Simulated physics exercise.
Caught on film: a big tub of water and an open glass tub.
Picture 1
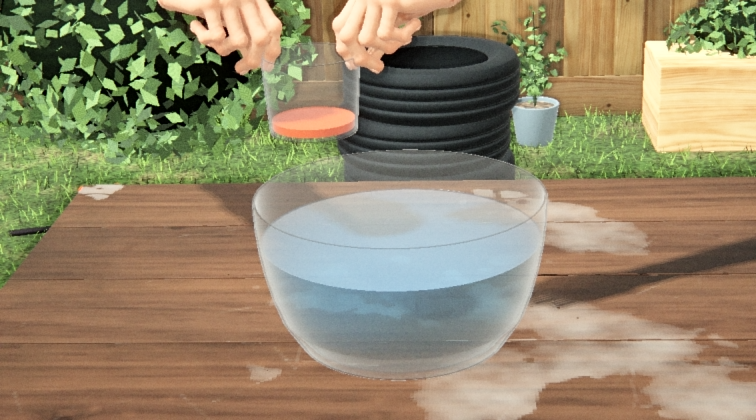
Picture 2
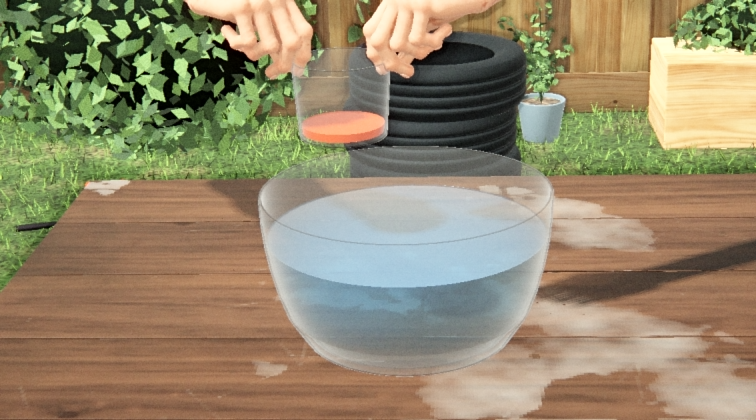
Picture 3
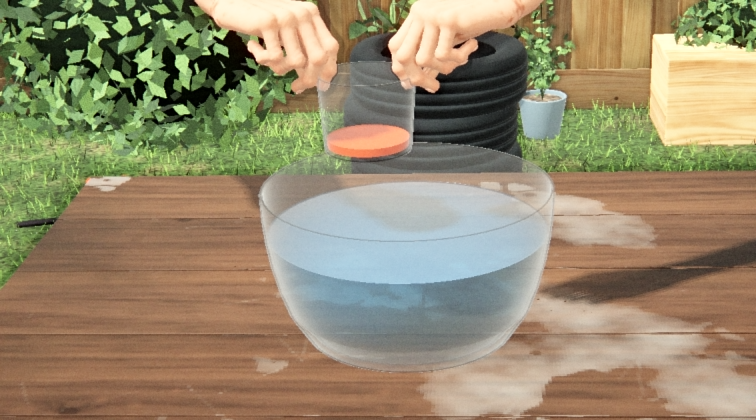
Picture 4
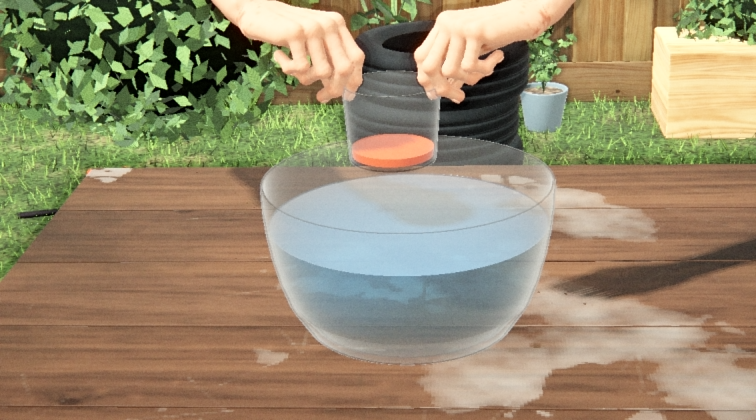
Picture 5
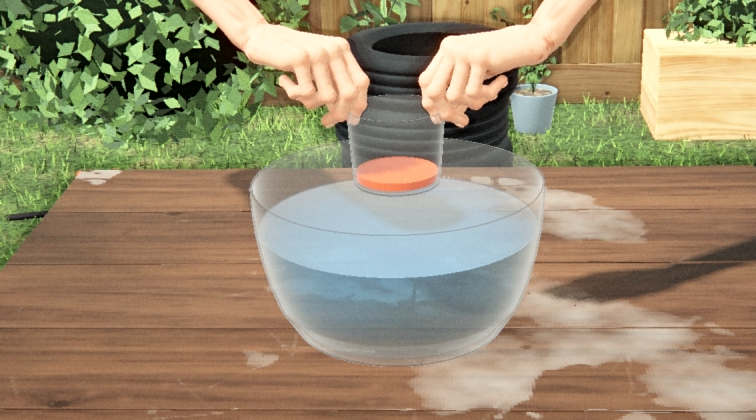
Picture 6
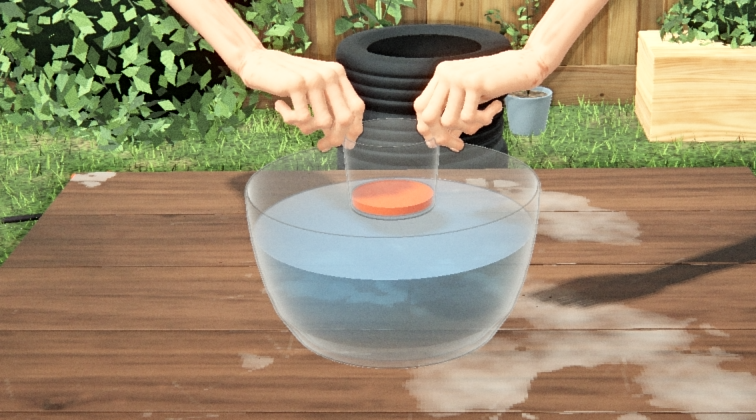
In a backyard, two hands lower a clear tub with an orange layer over a water-filled bowl.
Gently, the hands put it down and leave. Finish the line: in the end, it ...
In the end, it rides on the surface.
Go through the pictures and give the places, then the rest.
Tub (312, 90) nearly empty; above the big tub, in the first picture.
Tub nearly empty, surface at (343, 124); coming down, in the second picture.
Tub (367, 109) nearly empty; lower, in the third picture.
Tub nearly empty, surface at (393, 147); lower still, in the fourth picture.
Tub (396, 143) nearly empty; close to the surface, in the fifth picture.
Tub nearly empty, surface at (392, 195); just over the surface, in the sixth picture.
Next, the tub dips into the water.
After that, it bobs and steadies.
Finally, the tub floats with about half of its side showing.
